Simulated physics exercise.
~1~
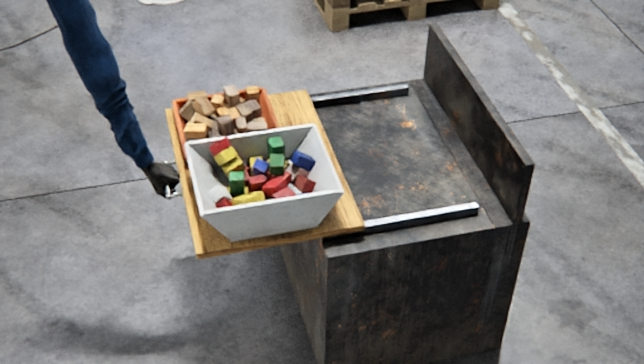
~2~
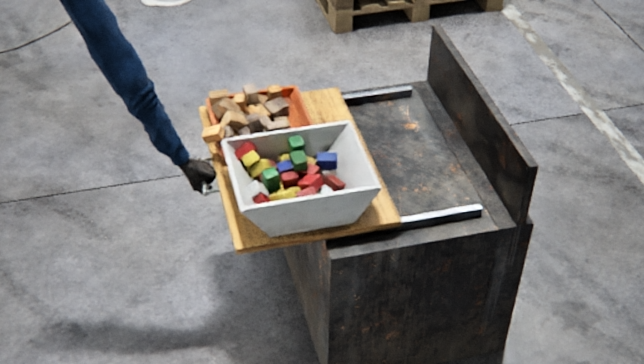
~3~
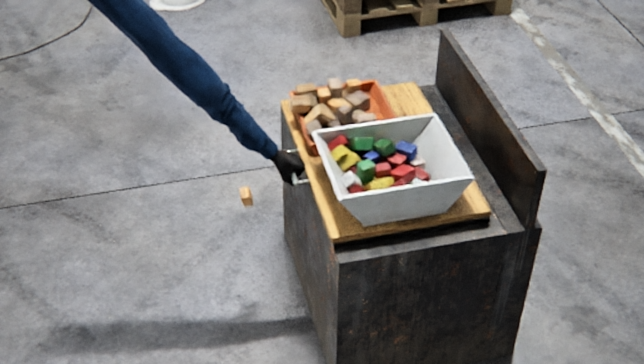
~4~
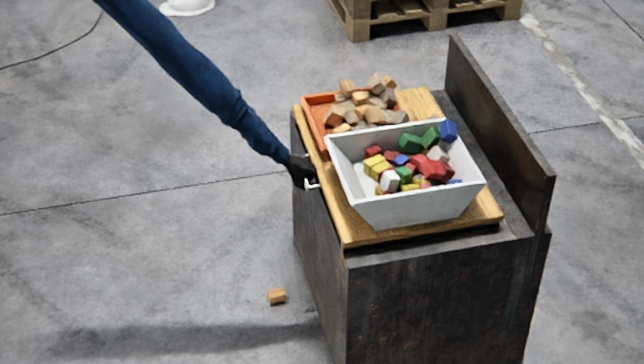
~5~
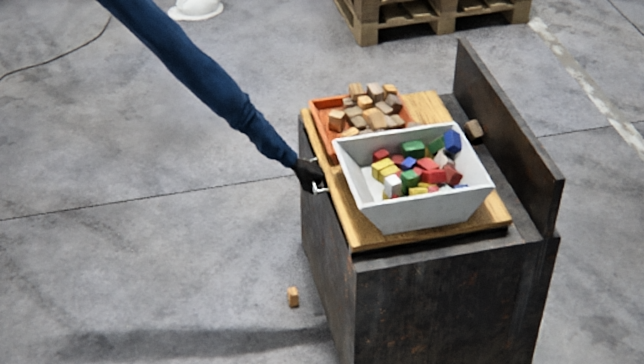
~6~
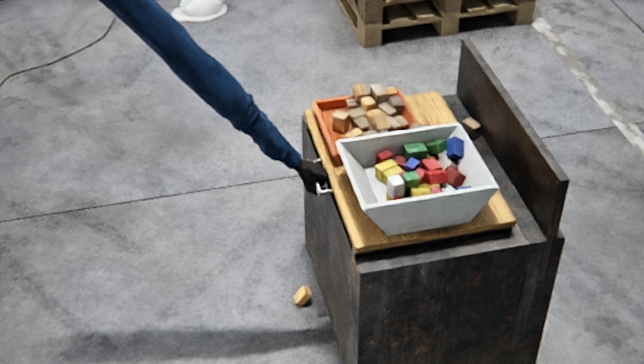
On a grey concrete floor, a dark cabinet stands with a wooden shelf pulled out to the left, carrying a white crate of colourful toy bricks and an orange crate of wooden blocks. A gloved hand on a blue-sleeved arm pushes the shelf rightward along its runners. As it slides in, one wooden block drops and tumbles to the floor. The shelf stops, and the loose pieces jolt and shift in their crates. Another block lands beside the back panel. Finally both crates rest nearly full, the hand still at the shelf's edge.
